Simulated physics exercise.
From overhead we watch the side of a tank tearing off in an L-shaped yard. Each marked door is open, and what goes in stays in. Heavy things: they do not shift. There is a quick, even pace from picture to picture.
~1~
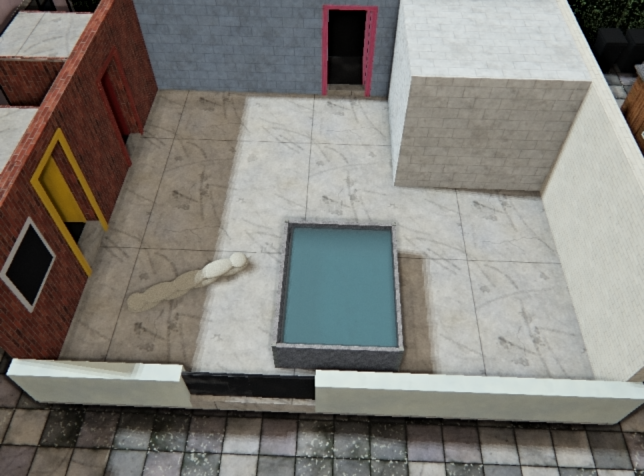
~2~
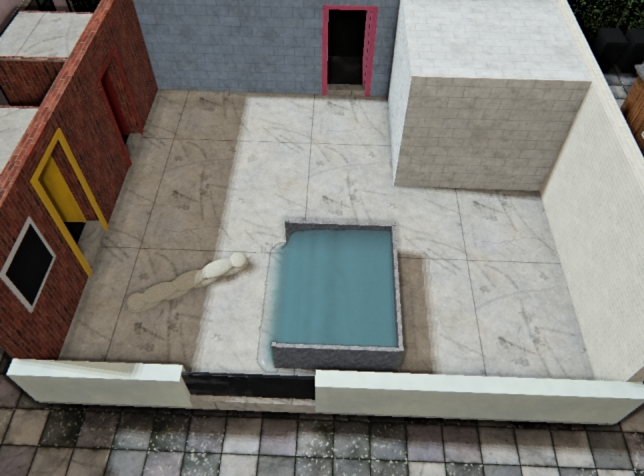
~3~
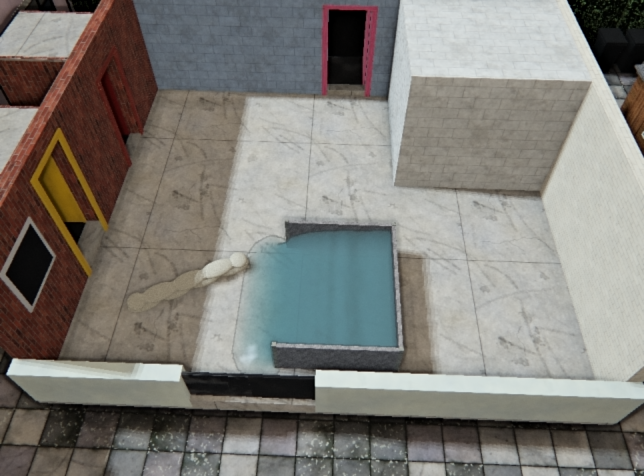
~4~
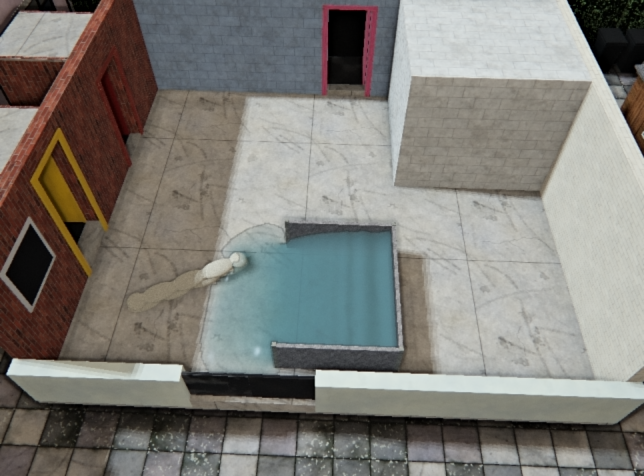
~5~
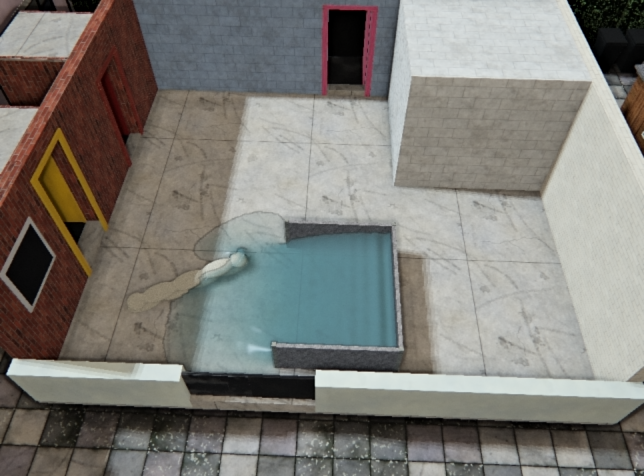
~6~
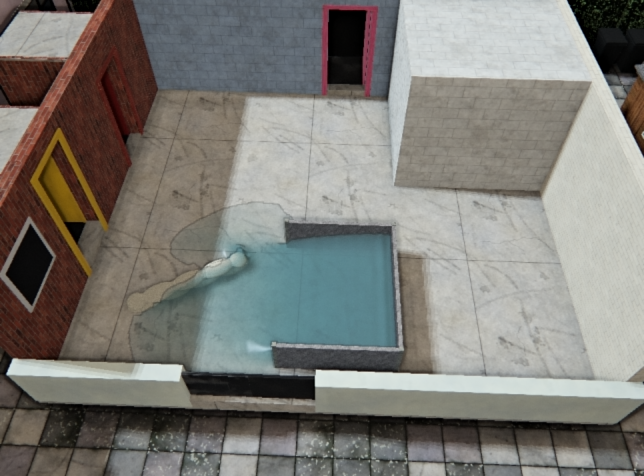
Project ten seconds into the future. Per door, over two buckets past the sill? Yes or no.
Pink door no, red door yes, yellow door no.
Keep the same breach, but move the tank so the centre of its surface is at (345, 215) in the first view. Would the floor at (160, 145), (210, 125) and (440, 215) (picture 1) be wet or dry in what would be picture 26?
First spot gets drenched, second spot gets drenched, third spot stays unwetted.
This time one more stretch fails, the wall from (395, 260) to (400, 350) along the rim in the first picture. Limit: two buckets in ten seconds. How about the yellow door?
Result: Yellow door remains beneath it.
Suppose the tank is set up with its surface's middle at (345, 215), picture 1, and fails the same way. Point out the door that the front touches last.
That would be the door marked pink, I say.
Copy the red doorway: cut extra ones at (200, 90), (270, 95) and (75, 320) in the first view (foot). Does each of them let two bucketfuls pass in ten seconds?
In turn: Takes more, goes over, floods.
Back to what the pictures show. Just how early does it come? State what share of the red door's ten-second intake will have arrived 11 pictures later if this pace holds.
It comes to around 0 percent of the ten-second total.
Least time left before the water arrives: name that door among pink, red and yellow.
I'd go with the yellow-painted one.
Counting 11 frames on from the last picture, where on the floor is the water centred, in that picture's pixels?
Close to (211, 302), I reckon.
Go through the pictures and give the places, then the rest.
The water tank at (339, 283) is whole and still, in the first picture.
Water pours out at (284, 295) and has run to a hidden place, in the second picture.
Water pours out at (284, 296) and has run to a hidden place, in the third picture.
The front is at a hidden place, out from the gap at (285, 297), in the fourth picture.
The front is at a hidden place, out from the gap at (285, 297), in the fifth picture.
The front is at (135, 333), out from the gap at (285, 297), in the sixth picture.
A moment on, water covers 25 % of the floor; the pink door not reached, the red door not reached, the yellow door not reached.
Next, water covers 35 % of the floor; the pink door not reached, the red door wet at the sill, nothing in, the yellow door wet at the sill, nothing in.
Then, water covers 45 % of the floor; the pink door not reached, the red door under two buckets in, the yellow door wet at the sill, nothing in.
Later, water covers 70 % of the floor; the pink door wet at the sill, nothing in, the red door over two buckets in, the yellow door wet at the sill, nothing in.
In the end, water covers 85 % of the floor; the pink door under two buckets in, the red door over two buckets in, the yellow door wet at the sill, nothing in.
